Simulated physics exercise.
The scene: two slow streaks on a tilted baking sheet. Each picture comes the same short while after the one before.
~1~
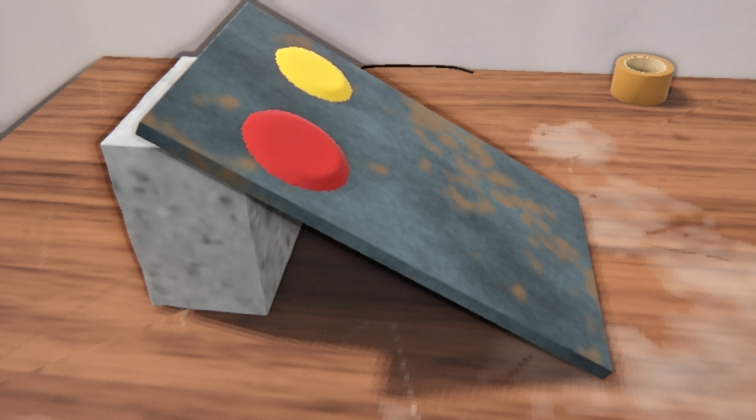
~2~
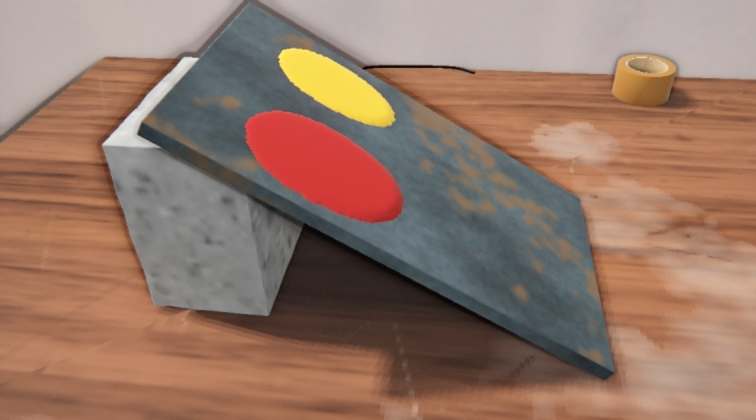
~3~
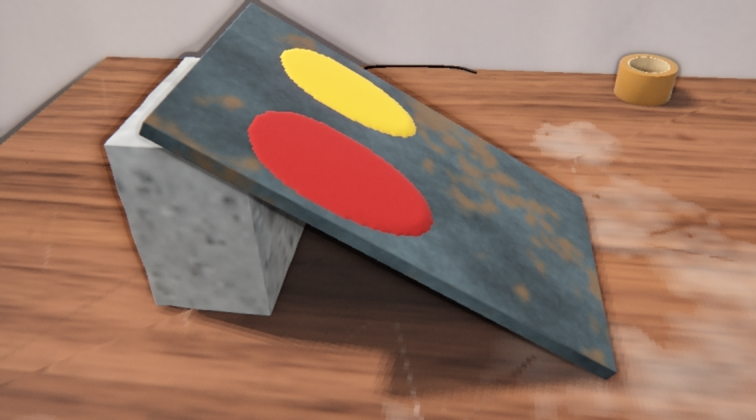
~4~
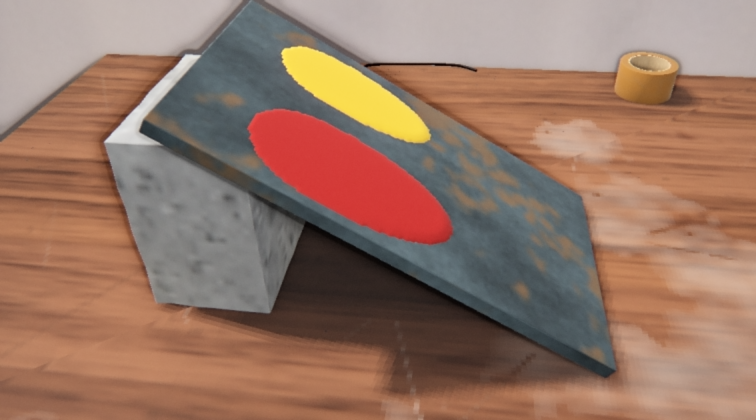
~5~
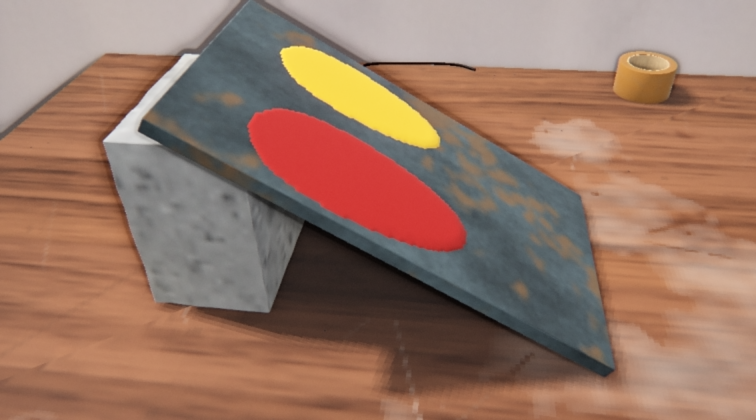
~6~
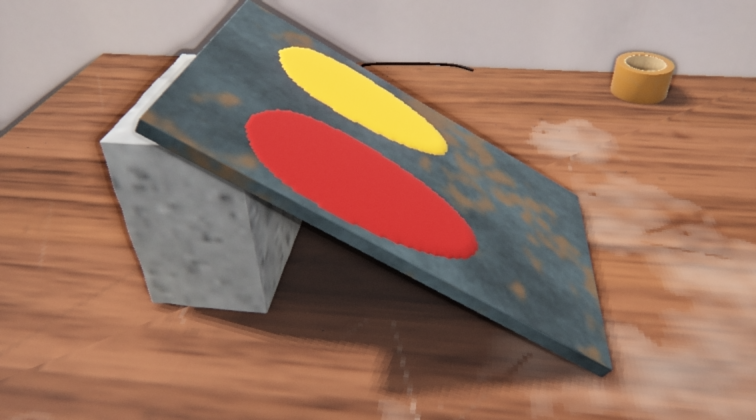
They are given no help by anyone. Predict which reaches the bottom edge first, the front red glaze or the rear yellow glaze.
Front.
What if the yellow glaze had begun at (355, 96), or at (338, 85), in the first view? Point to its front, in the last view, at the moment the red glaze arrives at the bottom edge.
Its tip would sit near (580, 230) in the first try and at (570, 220) in the second.
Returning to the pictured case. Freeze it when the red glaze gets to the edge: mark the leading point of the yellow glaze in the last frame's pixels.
Around (536, 199).
Next, the red glaze is three quarters of the way down; the yellow glaze is three quarters of the way down.
After that, the red glaze is close to the edge; the yellow glaze is three quarters of the way down.
Finally, the red glaze is at the low edge; the yellow glaze is three quarters of the way down.
